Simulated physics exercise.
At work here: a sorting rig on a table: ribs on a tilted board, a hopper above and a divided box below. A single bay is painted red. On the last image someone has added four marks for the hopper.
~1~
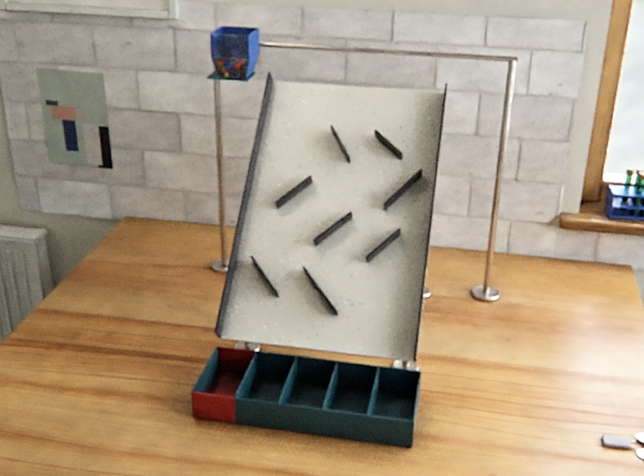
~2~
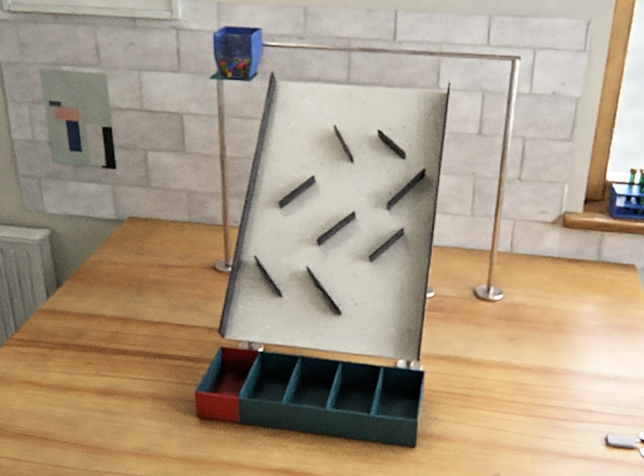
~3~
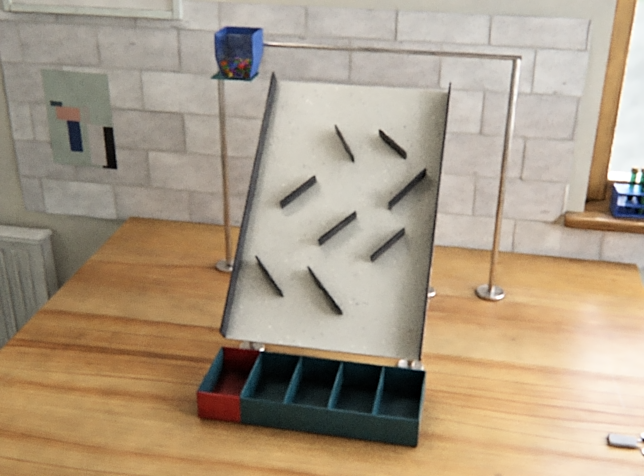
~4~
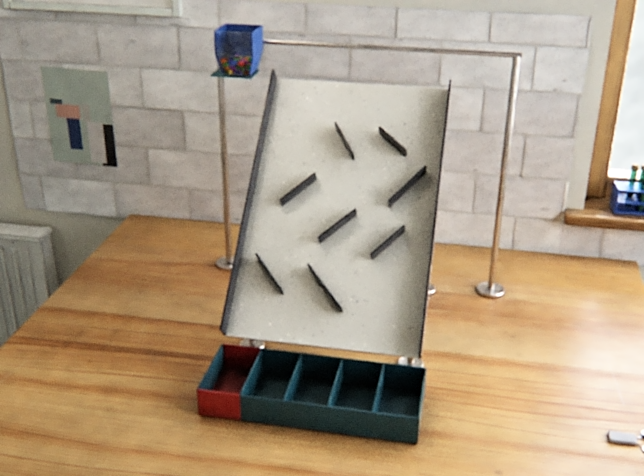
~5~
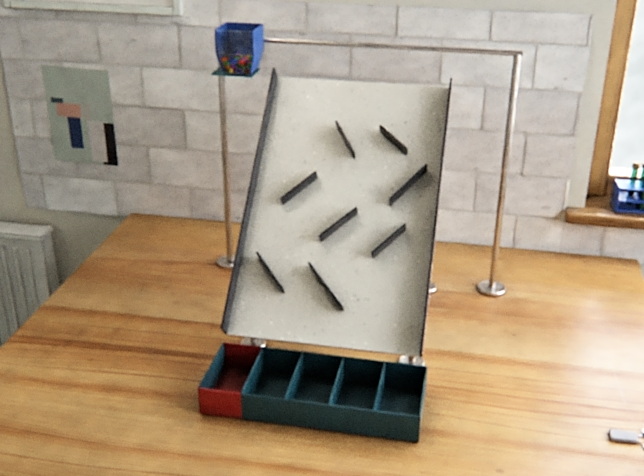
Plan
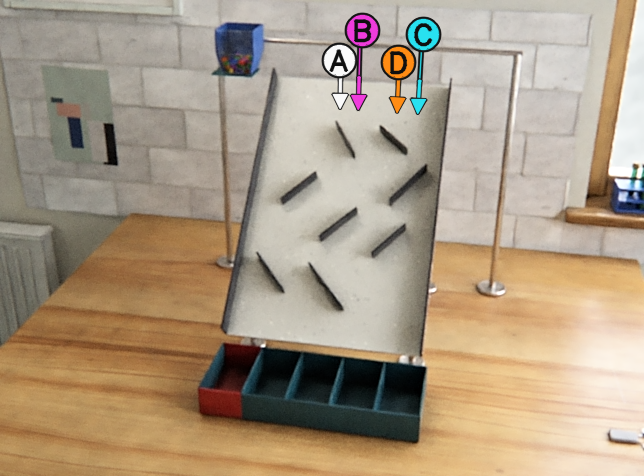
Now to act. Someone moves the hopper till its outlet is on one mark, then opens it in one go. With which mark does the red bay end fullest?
Choose A.
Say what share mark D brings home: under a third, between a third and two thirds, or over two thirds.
Under a third.
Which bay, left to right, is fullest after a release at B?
The fourth from the left.
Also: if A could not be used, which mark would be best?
The answer is B.
On the marked copy, mark A meets the board at (340, 103); mark B meets the board at (358, 104); mark C meets the board at (418, 108); mark D meets the board at (397, 107).
With A, roughly a third in the red bay, roughly half in other bays.
With B, about a tenth in the red bay, the larger part in other bays.
With C, not one piece in the red bay, the larger part in other bays, about a tenth held on the board.
With D, not one piece in the red bay, almost all in other bays, just a few held on the board, just a few outside the box.
